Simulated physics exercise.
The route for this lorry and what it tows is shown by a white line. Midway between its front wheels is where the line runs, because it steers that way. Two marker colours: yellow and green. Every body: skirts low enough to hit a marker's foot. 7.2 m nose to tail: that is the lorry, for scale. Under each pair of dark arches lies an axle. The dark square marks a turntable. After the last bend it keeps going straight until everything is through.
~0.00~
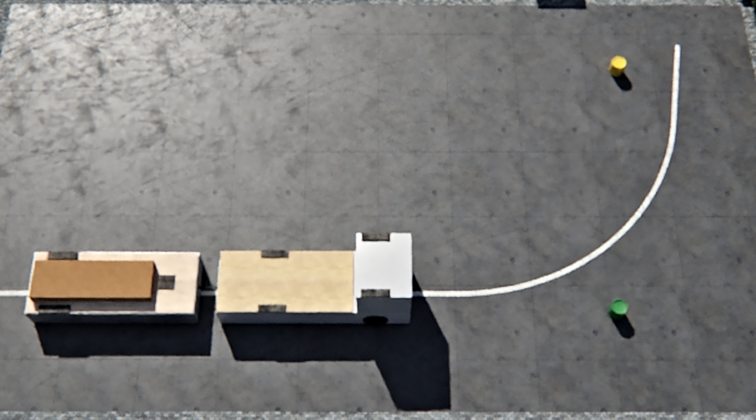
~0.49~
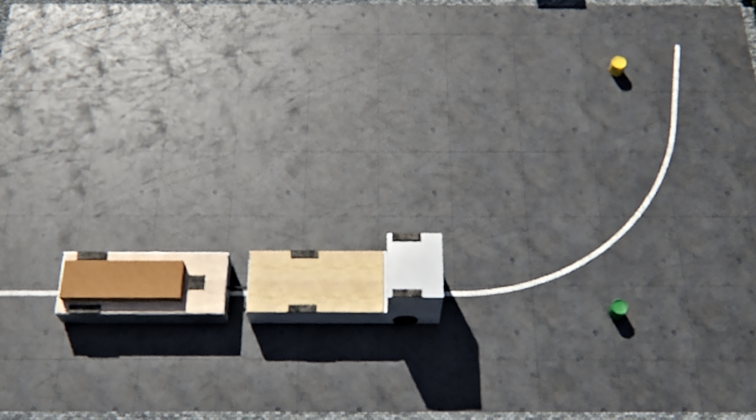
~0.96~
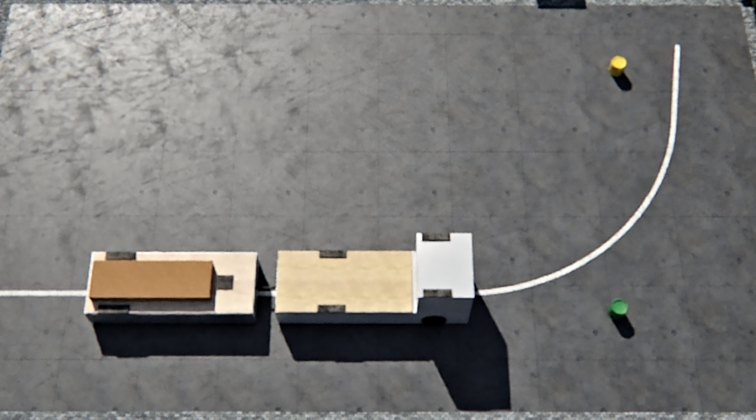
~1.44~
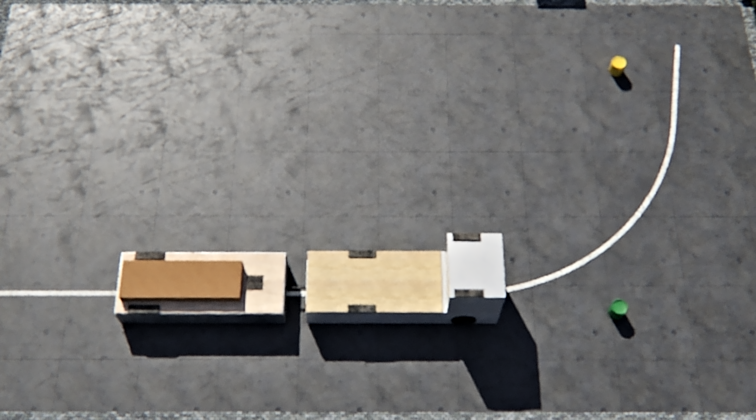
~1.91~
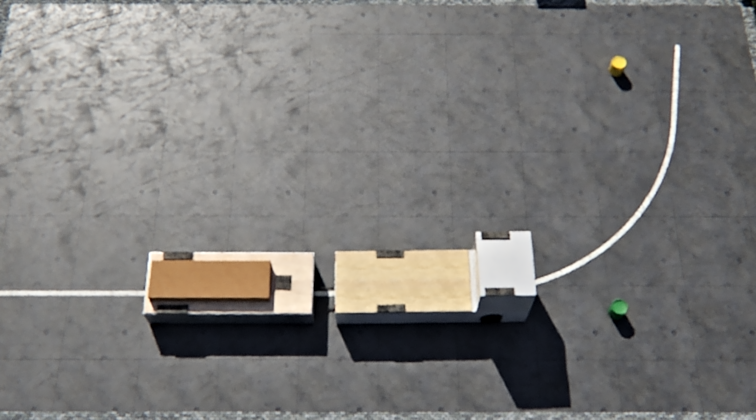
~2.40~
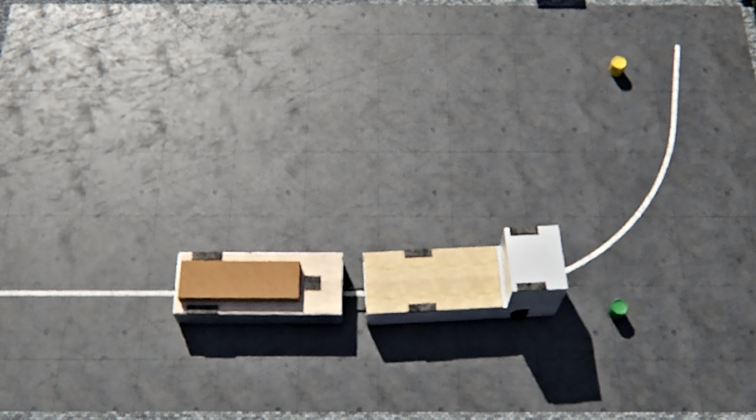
A white-cabbed lorry tows a trailer rightward along a white line, beginning to turn slightly.
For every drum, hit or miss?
Yellow miss, green miss.
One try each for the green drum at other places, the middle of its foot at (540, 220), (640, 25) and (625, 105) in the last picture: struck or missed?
Results in order - collision, collision, collision.
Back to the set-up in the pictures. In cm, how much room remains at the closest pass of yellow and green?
Yellow has 20 to spare and green has 50.
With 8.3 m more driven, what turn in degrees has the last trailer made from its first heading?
The last trailer is now at about 10 degrees to its starting heading.
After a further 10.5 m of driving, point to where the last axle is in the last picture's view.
(462, 267).
After 3.3 s, the last axle is at (260, 283) of the last picture, on the line; green has been passed with 50 cm to spare.
After 13.2 s, the last axle is at (663, 65) of the last picture, 85 cm off the line; yellow has been passed with 20 cm to spare.
After 14.9 s, the last axle is out of the picture, 40 cm off the line; 0 of 2 struck in all.
